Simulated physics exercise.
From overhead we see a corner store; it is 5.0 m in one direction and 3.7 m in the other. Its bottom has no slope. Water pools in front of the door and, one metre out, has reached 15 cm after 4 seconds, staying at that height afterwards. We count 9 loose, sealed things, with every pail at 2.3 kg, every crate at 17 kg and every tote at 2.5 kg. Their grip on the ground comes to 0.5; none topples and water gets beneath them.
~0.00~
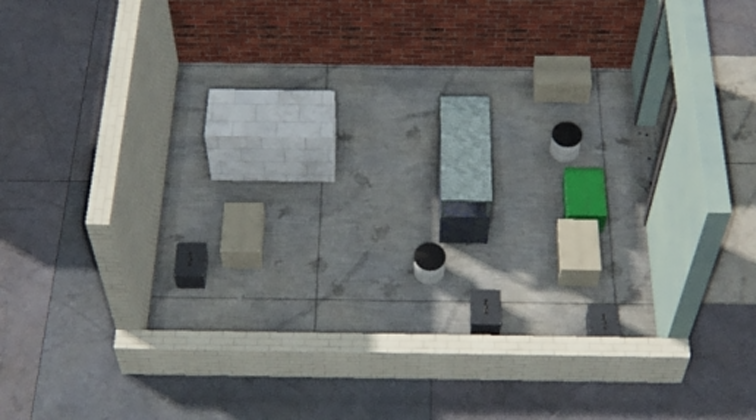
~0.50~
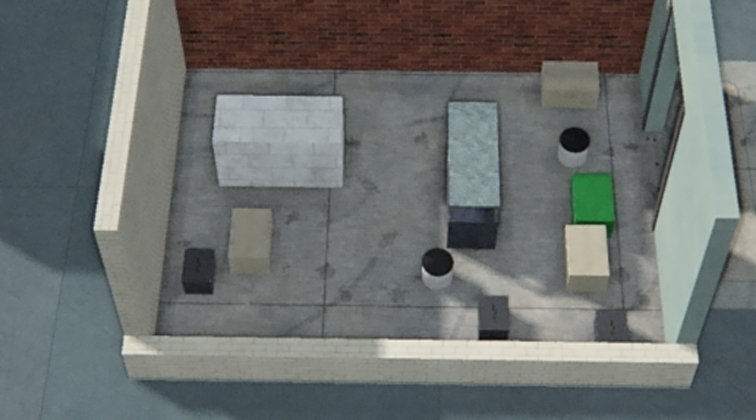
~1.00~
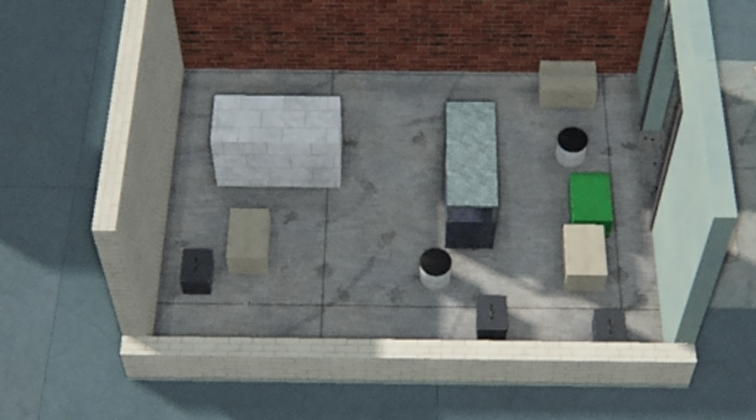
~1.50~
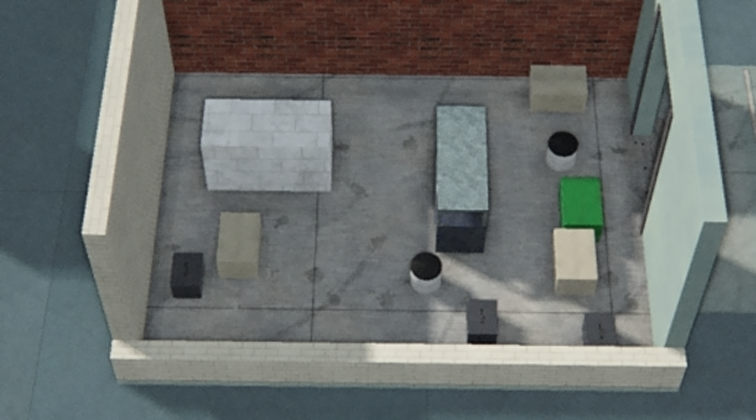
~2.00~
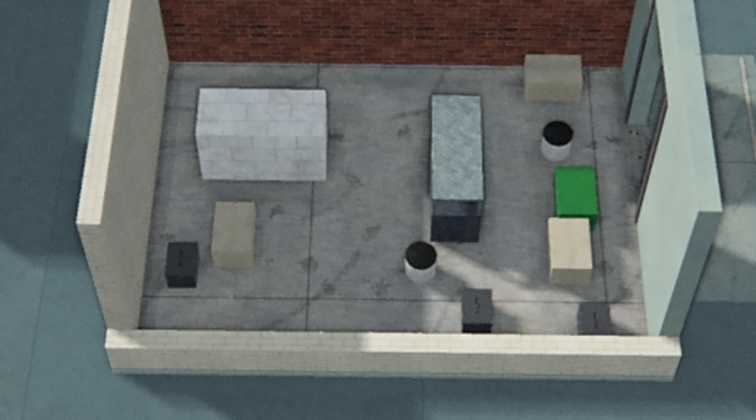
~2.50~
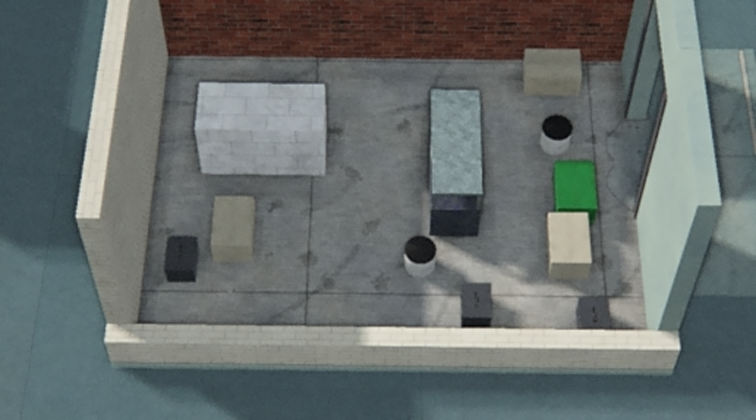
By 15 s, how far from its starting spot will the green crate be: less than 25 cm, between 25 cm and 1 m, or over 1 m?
The green crate ends up more than 1 m away.
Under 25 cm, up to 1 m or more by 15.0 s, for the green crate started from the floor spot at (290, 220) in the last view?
So it hardly goes anywhere.
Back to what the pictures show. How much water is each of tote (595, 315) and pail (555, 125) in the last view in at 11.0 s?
I'd estimate 4 cm for the first and 7 cm for the second.
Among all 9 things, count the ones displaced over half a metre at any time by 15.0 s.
The total is 5.
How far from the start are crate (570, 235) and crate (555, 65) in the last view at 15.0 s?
In that order: 10 cm, 0 cm.
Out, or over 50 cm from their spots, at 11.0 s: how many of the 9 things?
The number by then is 5.
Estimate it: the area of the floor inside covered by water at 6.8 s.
Roughly 9.0 m2.
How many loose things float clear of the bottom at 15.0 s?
It comes to 6 of them.
After 3.5 s the green crate is near (576, 184), 0.0 m from its start, aground; 0 afloat.
After 6.8 s the green crate is near (501, 224), 0.9 m from its start, aground; 1 afloat.
After 11.0 s the green crate is near (511, 293), 1.5 m from its start, aground; 4 afloat.
After 15.0 s the green crate is near (510, 318), 1.8 m from its start, afloat; 6 afloat.
